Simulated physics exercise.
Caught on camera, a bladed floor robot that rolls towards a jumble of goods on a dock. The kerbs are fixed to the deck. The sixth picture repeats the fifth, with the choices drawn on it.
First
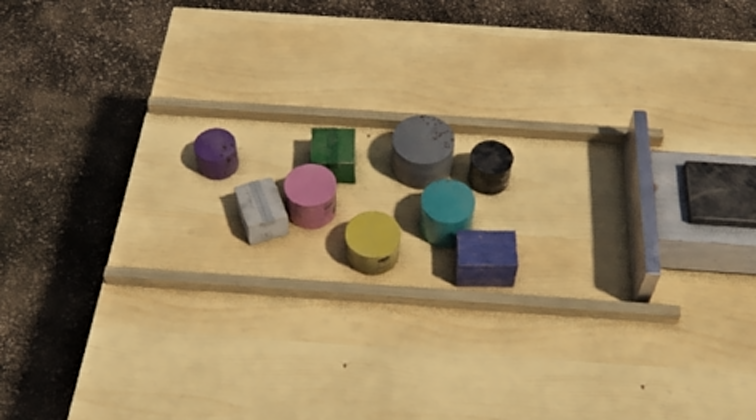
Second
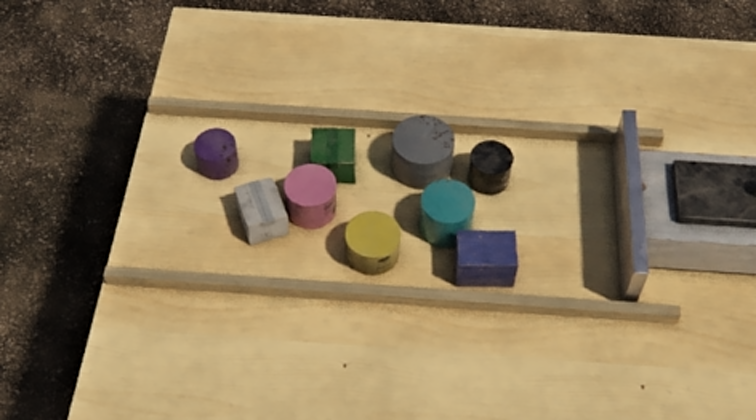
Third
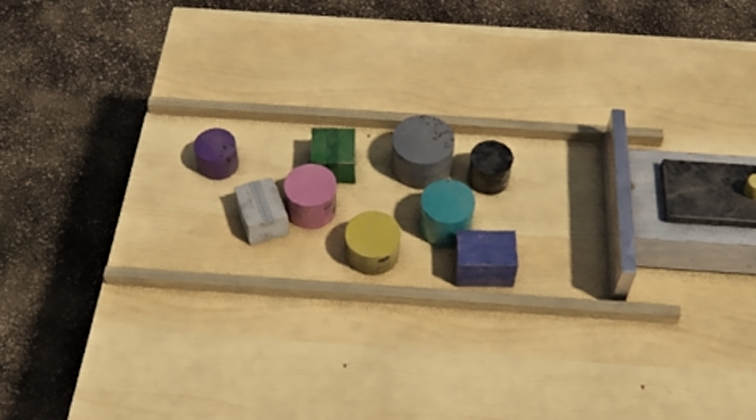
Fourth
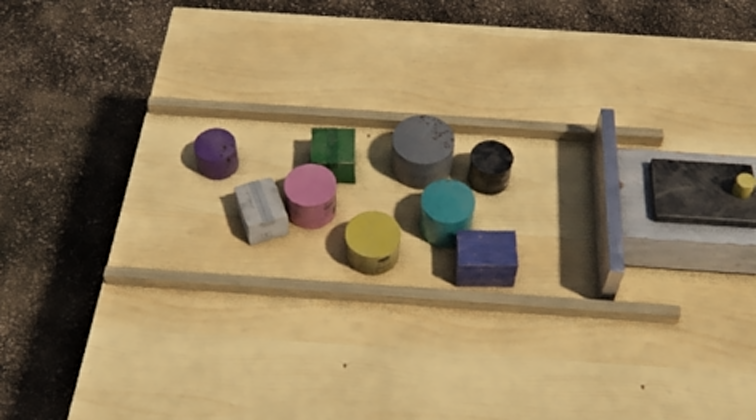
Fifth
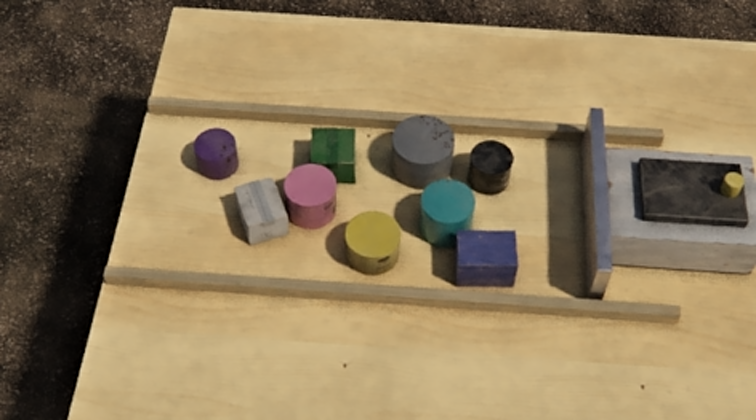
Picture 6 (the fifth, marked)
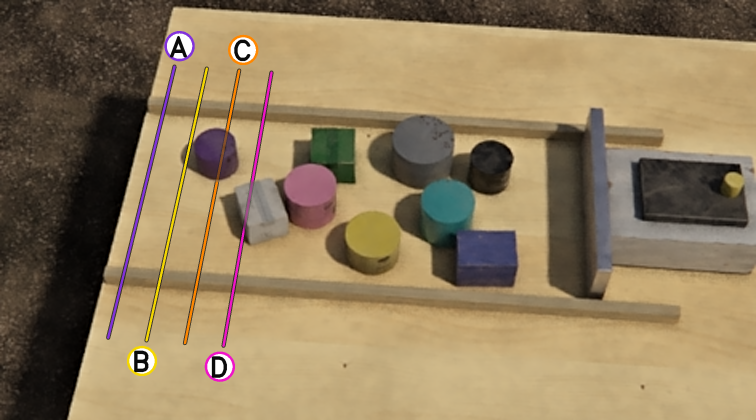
A machine with a wide upright blade rolled slowly left across a wooden surface, between two low rails, towards a scattered group of colourful cylinders and blocks, which all stayed still.
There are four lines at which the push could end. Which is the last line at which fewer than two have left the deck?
Stop at D.
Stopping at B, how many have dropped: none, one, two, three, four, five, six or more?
Five.
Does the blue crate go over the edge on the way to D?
No.
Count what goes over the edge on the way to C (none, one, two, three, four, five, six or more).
Two.
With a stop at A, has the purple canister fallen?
By then, yes.
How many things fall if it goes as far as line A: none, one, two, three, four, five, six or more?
In all, six or more.
On the copy, A at (144, 190); B at (179, 193); C at (214, 195); D at (250, 197).
On D. First, robot (558, 182); blue crate (433, 255); grey canister (396, 149).
Then, robot (432, 174); white box (231, 198); yellow pail (252, 243).
Finally, robot (333, 167); purple canister (134, 161); white box (138, 198); none fallen.
By contrast, A drops nine; B drops five; C drops two.
